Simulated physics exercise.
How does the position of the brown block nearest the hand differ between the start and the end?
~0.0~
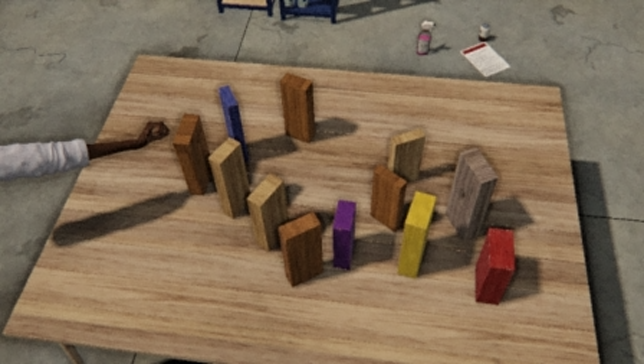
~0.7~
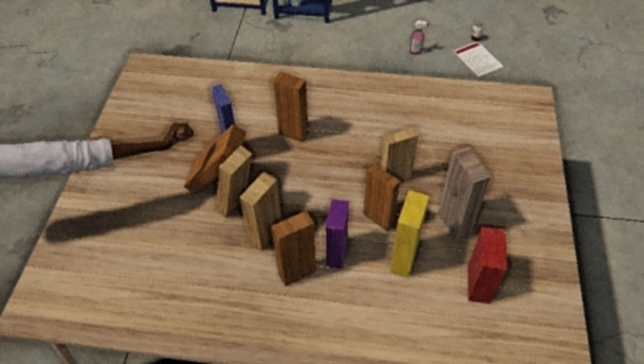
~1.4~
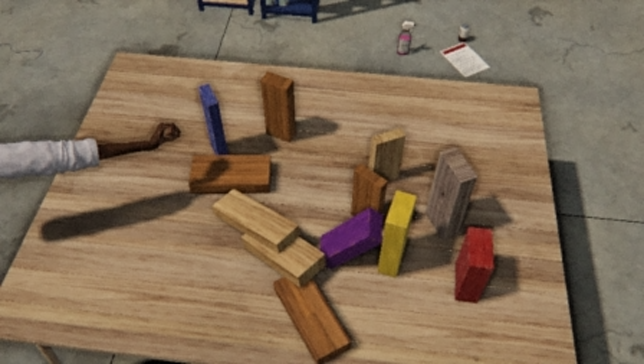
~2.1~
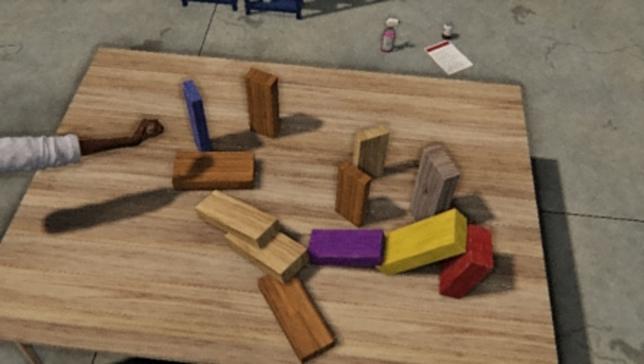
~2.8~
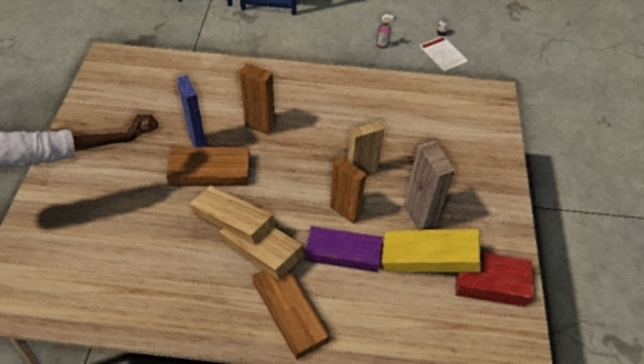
At the start it stands upright on its narrow end, and by the end it is lying on its side on the table.
